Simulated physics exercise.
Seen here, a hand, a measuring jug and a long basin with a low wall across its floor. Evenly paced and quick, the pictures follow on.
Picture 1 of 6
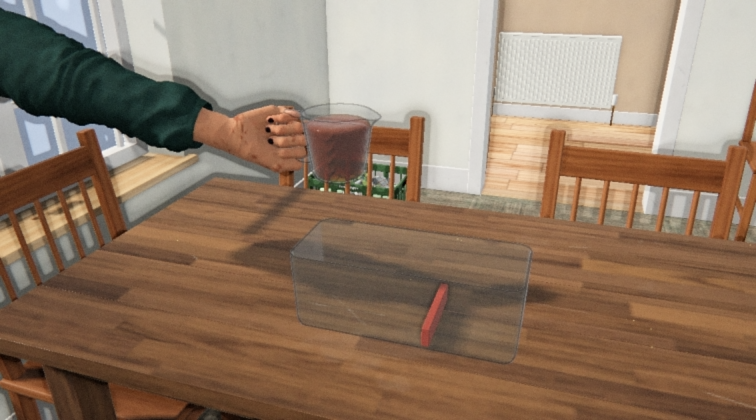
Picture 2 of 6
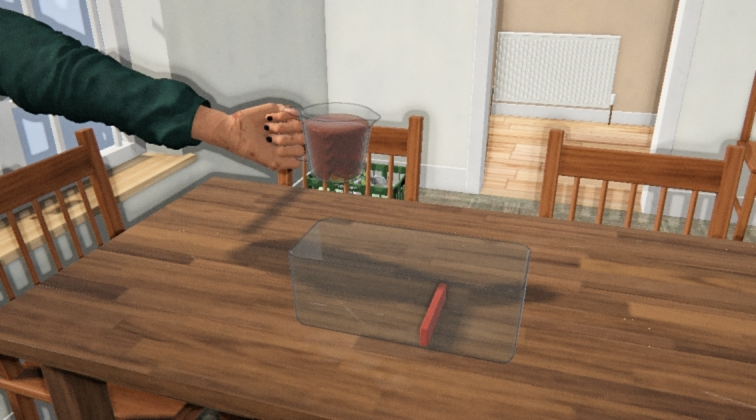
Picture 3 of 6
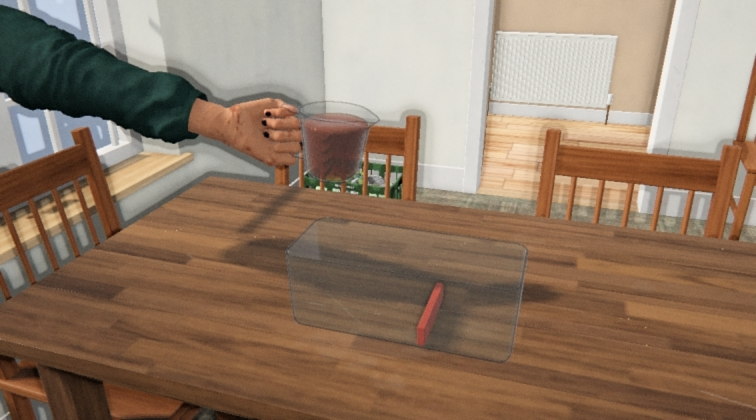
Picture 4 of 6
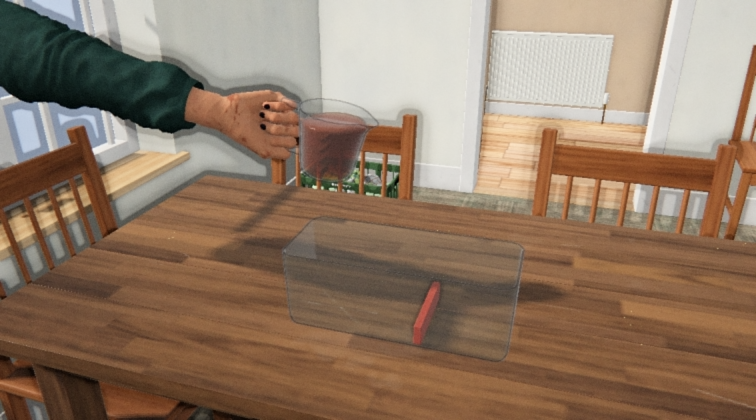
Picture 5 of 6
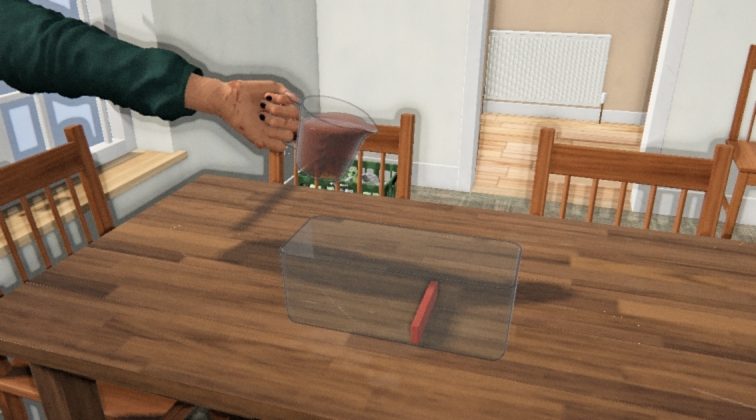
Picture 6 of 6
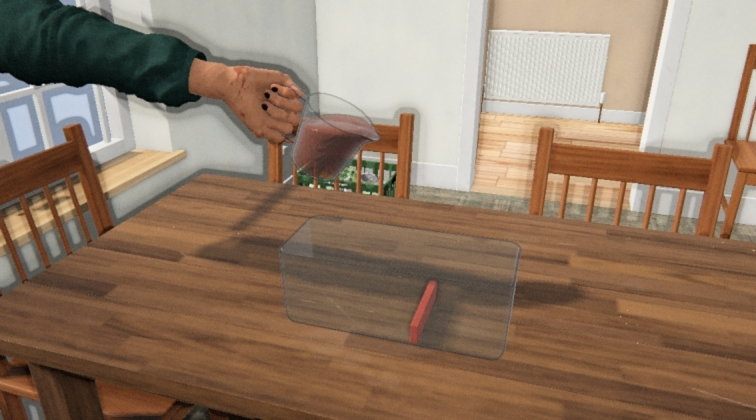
A hand tilts a jug of dark reddish liquid rightward above a clear basin.
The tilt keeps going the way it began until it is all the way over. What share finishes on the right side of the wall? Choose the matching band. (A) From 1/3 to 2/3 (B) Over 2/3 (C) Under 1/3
C.
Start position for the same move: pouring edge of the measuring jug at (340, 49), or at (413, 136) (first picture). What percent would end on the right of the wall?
In order, some 15 and 85 percent.
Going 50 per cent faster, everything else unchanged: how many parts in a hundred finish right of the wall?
Roughly 15 percent.
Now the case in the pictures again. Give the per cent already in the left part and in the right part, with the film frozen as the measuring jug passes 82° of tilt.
The left part holds 15 percent and the right part 5 percent.
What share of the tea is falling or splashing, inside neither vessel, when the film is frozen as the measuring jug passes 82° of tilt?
About 30 per cent.
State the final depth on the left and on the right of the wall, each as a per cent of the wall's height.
On the left 40 %, on the right 10 %.
A moment on, the measuring jug is tipped on its side and 55 per cent is still to pour, 13 is left of the wall and 3 right of it.
Next, the measuring jug is tipped on its side and 14 per cent is still to pour, 55 is left of the wall and 14 right of it.
Then the measuring jug is tipped on its side and 2 per cent is still to pour, 76 is left of the wall and 15 right of it.
Later the measuring jug is tipped on its side and 0 per cent is still to pour, 80 is left of the wall and 17 right of it.
In the end 81 per cent lies left of the wall, 17 right of it and 2 outside.
